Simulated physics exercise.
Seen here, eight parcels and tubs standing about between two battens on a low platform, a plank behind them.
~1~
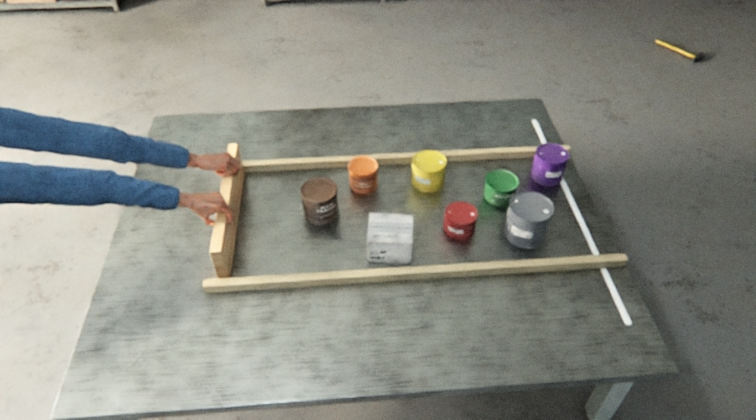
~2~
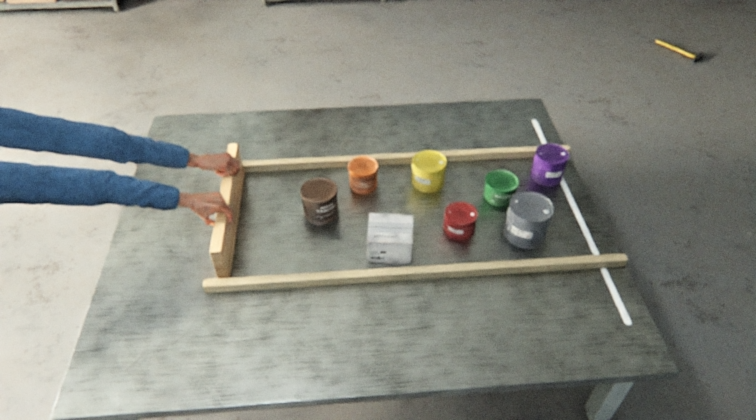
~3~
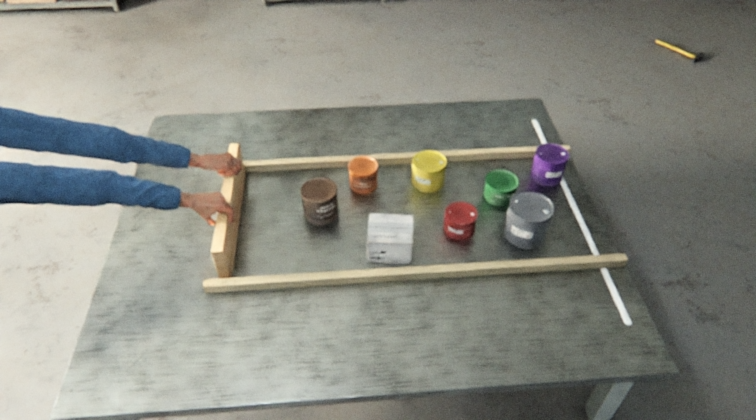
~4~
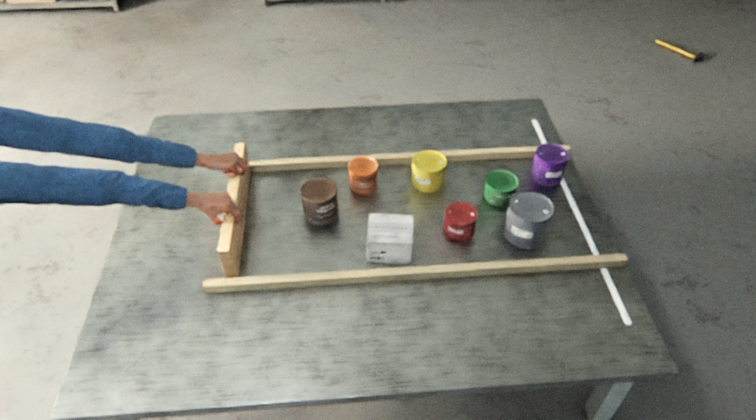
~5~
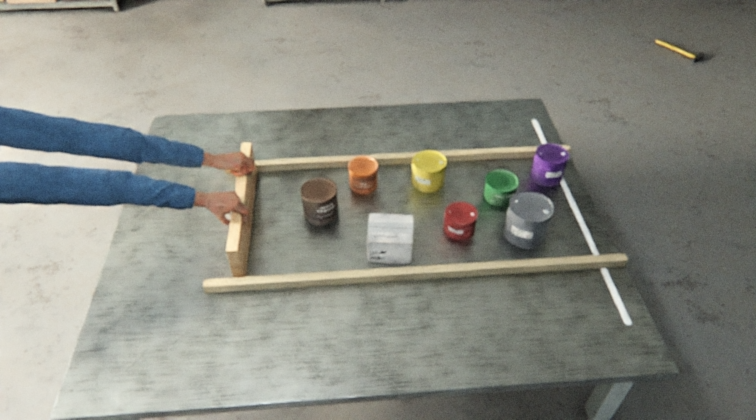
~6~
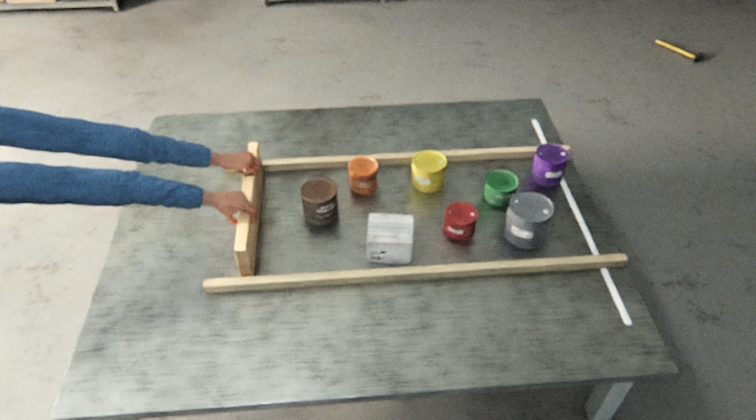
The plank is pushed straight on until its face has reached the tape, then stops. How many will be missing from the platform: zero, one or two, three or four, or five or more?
As it turns out, the number that fall off is five or more.
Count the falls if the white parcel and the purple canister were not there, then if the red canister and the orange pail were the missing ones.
It would be 3 and 3.
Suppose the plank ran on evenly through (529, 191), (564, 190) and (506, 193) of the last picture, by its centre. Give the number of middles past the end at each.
Past the end: 1, 5 and 0.
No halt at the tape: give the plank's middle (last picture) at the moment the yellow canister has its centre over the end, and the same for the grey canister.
At (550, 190) for the yellow canister; at (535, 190) for the grey canister.
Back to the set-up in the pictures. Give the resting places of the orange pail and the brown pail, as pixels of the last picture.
The orange pail at (575, 162), the brown pail at (591, 186).
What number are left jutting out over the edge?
That would be 3.
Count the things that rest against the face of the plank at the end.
In contact: 3.
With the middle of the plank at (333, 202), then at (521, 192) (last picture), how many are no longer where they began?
First 1, then 8.
A little later, none off yet; purple canister at rest near (549, 165); grey canister at rest near (528, 220); green pail at rest near (501, 188).
When it is over, the number that fall off is five or more; down, yellow canister, red canister, green pail, grey canister and purple canister.
